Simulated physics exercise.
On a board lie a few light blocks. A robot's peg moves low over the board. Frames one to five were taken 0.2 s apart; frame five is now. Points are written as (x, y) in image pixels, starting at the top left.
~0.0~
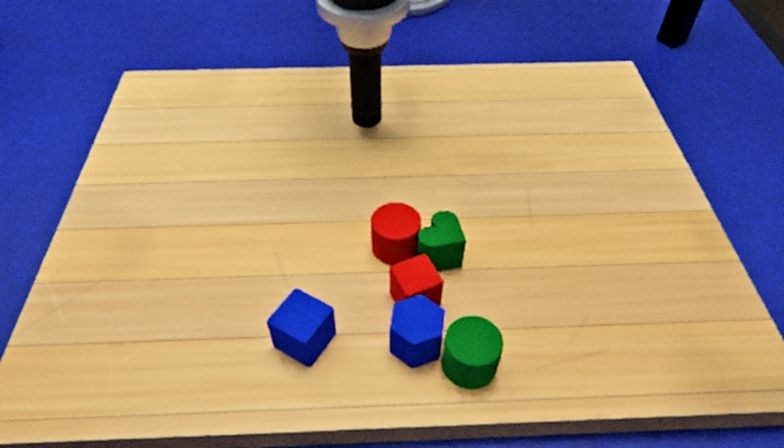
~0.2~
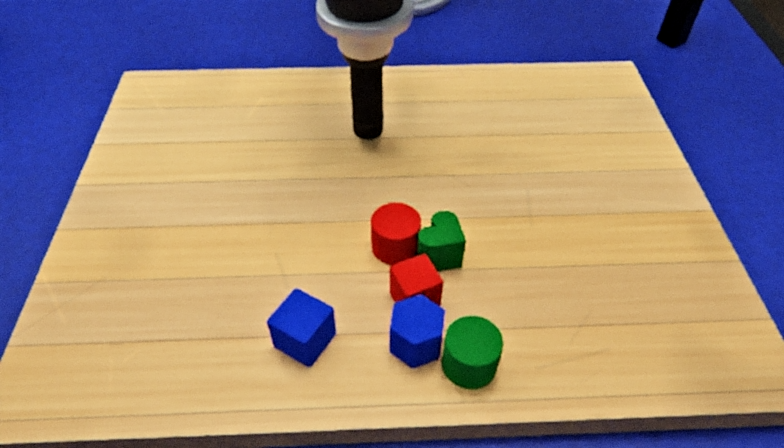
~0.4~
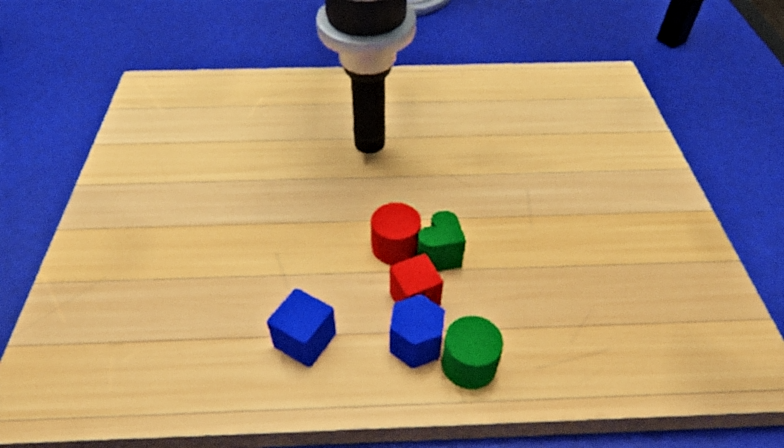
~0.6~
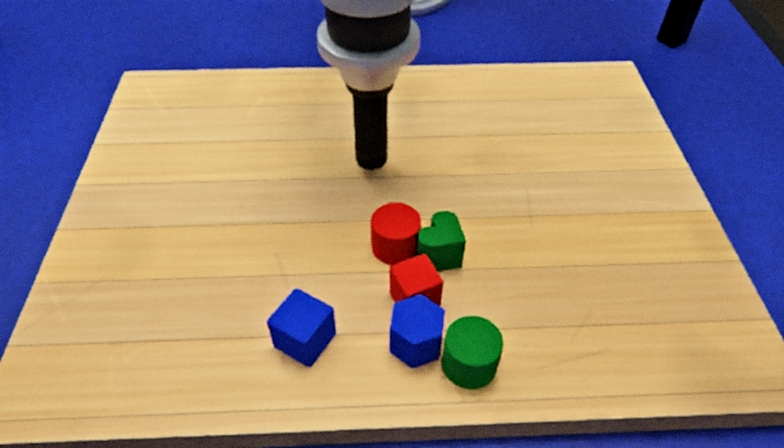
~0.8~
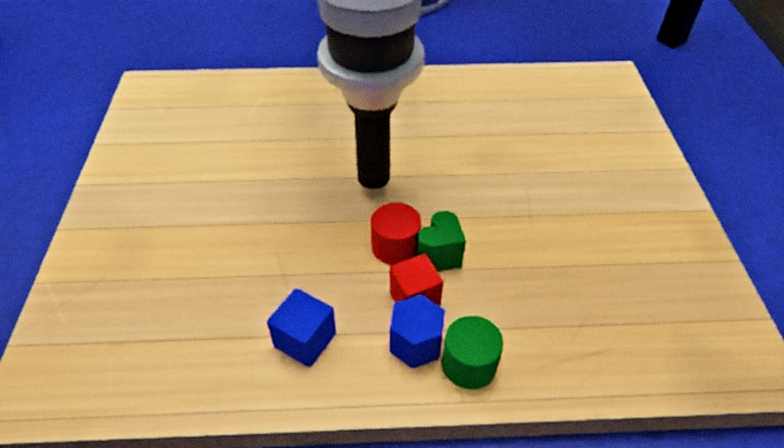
A robot's black peg moved slowly over the wooden board toward the red cylinder, drifting very slightly right, while the red, green and blue blocks all stayed where they were, untouched.
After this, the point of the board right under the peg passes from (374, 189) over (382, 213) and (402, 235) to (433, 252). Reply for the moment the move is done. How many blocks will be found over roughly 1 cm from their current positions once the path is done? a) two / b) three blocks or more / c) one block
The answer is b.
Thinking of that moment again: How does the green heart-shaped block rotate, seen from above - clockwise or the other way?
Rotates counter-clockwise.
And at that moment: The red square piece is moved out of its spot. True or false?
Answer: True.
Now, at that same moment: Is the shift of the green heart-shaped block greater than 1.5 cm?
That would be a yes.
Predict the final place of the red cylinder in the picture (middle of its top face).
Its top middle is near (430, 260).
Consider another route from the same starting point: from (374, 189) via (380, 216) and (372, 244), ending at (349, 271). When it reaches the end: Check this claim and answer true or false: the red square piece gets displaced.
That is true.
On the path given first. One third of the way, peg (382, 203); nothing pushed yet.
Two thirds of the way, peg (402, 226); red cylinder (409, 242); red square piece (418, 279); green heart-shaped block (452, 236), turned 40° anticlockwise.
At the end, peg (434, 242); red cylinder (430, 260); red square piece (418, 297), turned 35° clockwise; blue hexagonal block (415, 341), turned 15° anticlockwise; green heart-shaped block (475, 246), turned 55° anticlockwise.
